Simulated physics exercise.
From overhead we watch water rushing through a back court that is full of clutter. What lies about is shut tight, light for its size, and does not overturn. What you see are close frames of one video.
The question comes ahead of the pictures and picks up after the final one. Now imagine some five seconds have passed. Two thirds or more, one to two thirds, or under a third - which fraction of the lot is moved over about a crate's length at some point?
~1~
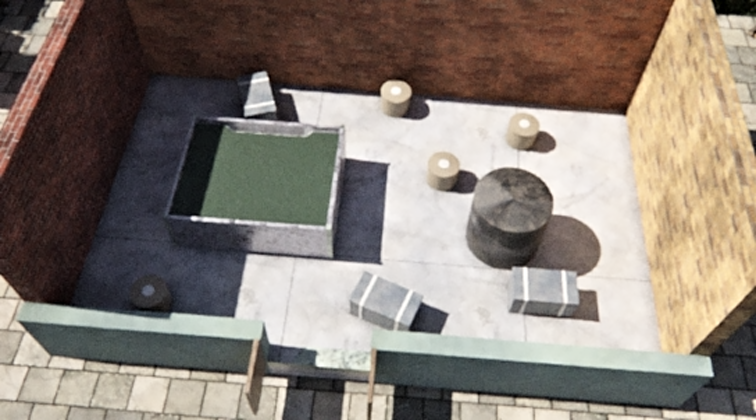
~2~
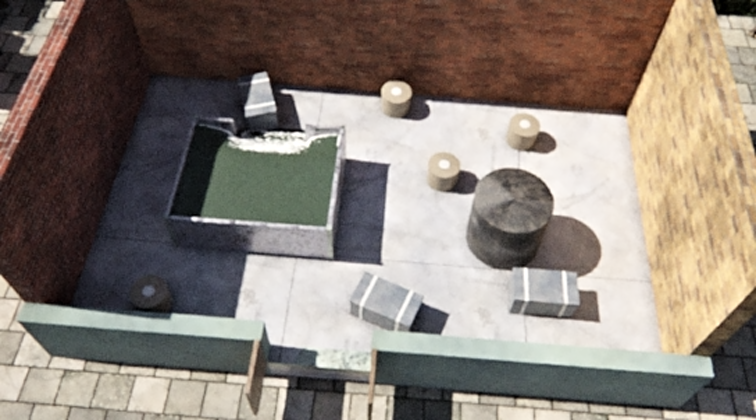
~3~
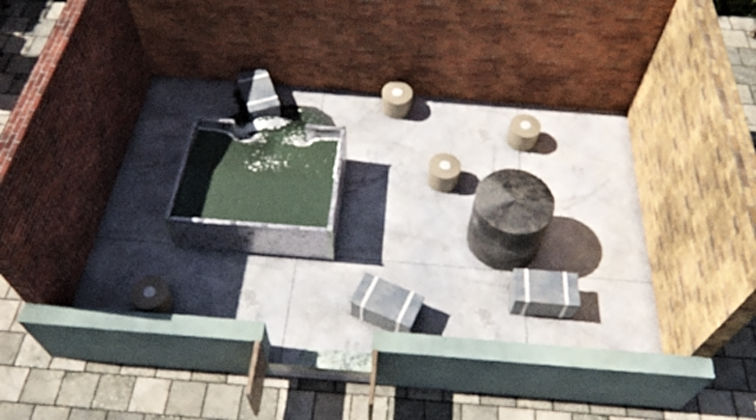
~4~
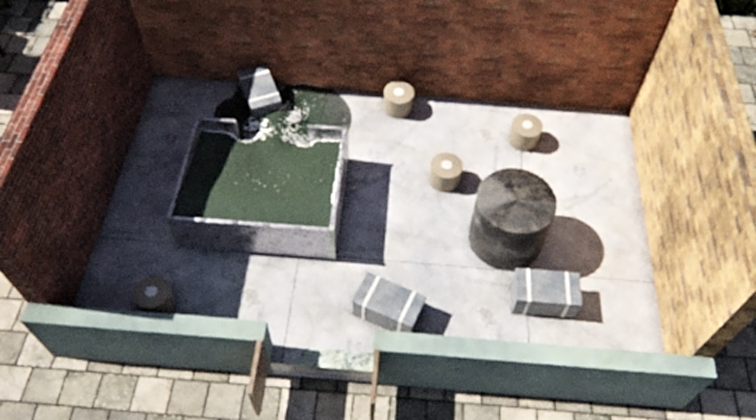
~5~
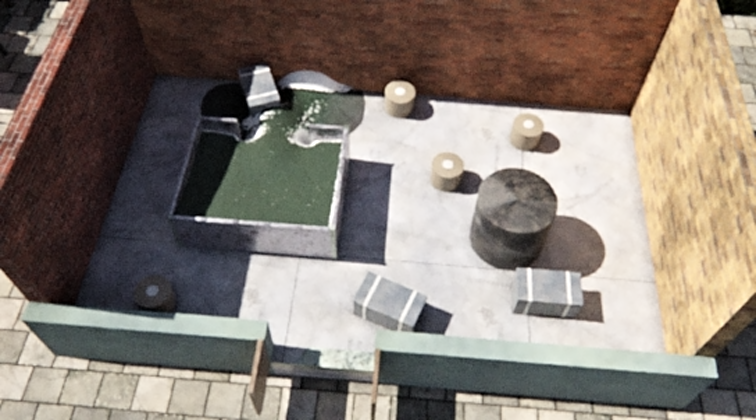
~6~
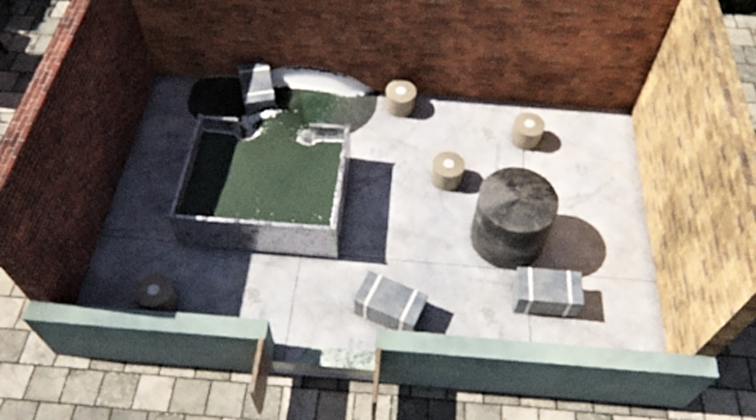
At minimum two thirds of the things get pushed well away.
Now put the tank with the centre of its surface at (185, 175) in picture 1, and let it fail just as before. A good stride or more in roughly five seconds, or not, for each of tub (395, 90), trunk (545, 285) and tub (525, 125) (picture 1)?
Results in order: Made it that far / never that far / made it that far.
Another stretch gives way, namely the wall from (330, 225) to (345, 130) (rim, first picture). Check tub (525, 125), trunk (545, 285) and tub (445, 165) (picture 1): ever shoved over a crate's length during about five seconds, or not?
Went past that, went past that, went past that.
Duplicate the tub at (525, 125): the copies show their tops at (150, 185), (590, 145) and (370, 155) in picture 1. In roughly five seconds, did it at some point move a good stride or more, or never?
The answers, in order, are displaced a stride, displaced a stride and remains nearby.
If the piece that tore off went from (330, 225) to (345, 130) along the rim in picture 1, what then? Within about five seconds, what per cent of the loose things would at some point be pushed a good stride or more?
Close to 40 %.
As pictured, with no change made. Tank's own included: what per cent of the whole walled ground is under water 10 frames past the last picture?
45 per cent, roughly.
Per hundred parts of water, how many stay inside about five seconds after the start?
100 in a hundred.
A moment on, 0 of 7 are well off their spots; 1 afloat.
Next, 2 of 7 are well off their spots; 0 afloat.
Later, 4 of 7 are well off their spots; 1 afloat.
In the end, 5 of 7 are well off their spots, and 5 have been at some point; 1 afloat.
